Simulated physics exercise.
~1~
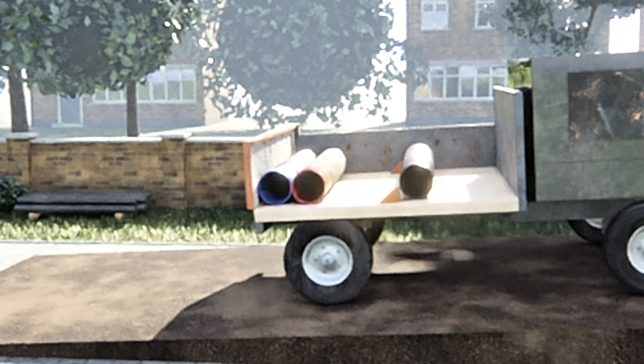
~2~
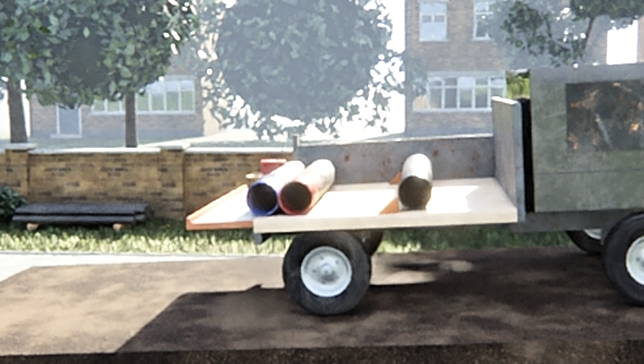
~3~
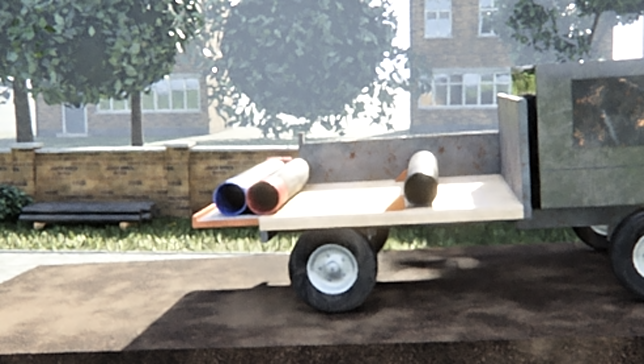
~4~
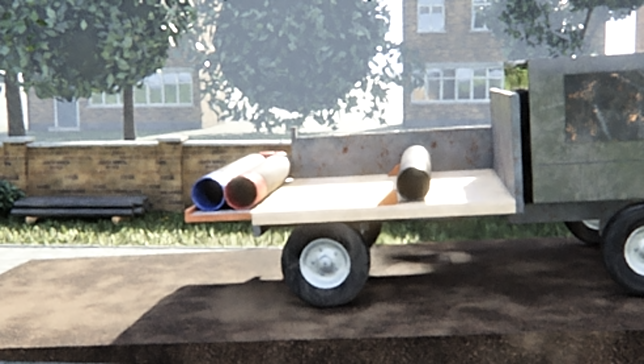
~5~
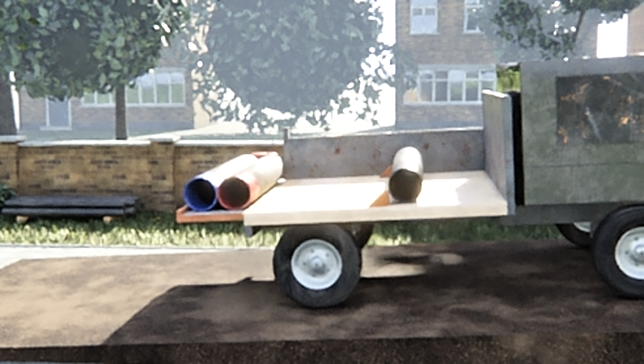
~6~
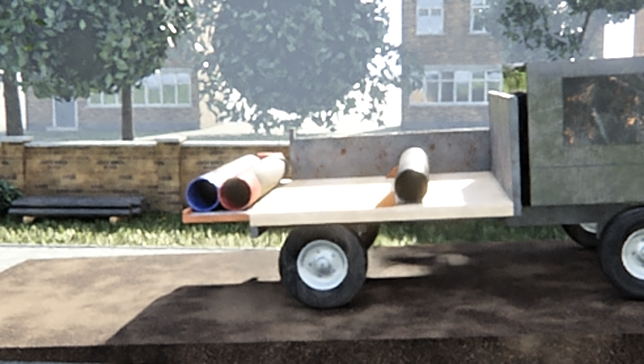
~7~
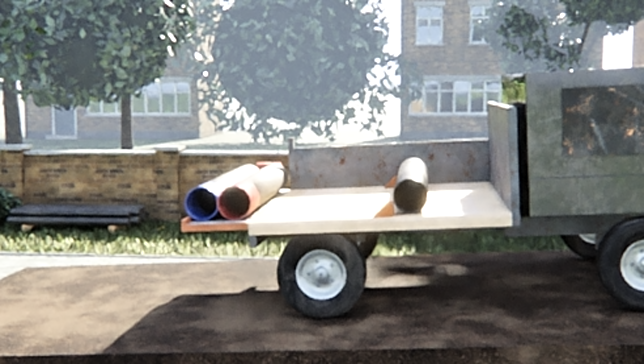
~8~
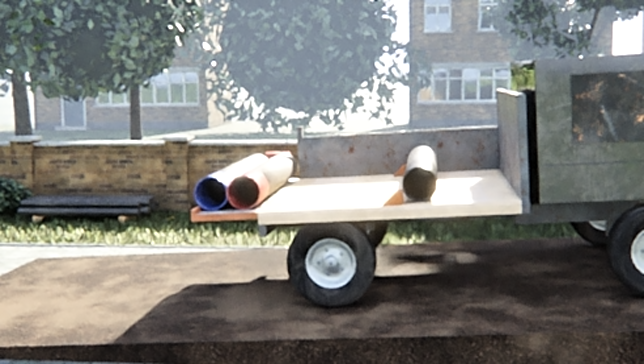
We see a flatbed truck with three pipes on its bed as the tailgate drops open; the blue and red pipes roll left onto the lowered gate and come to rest there side by side, while the third stays against an orange chock and none falls off.
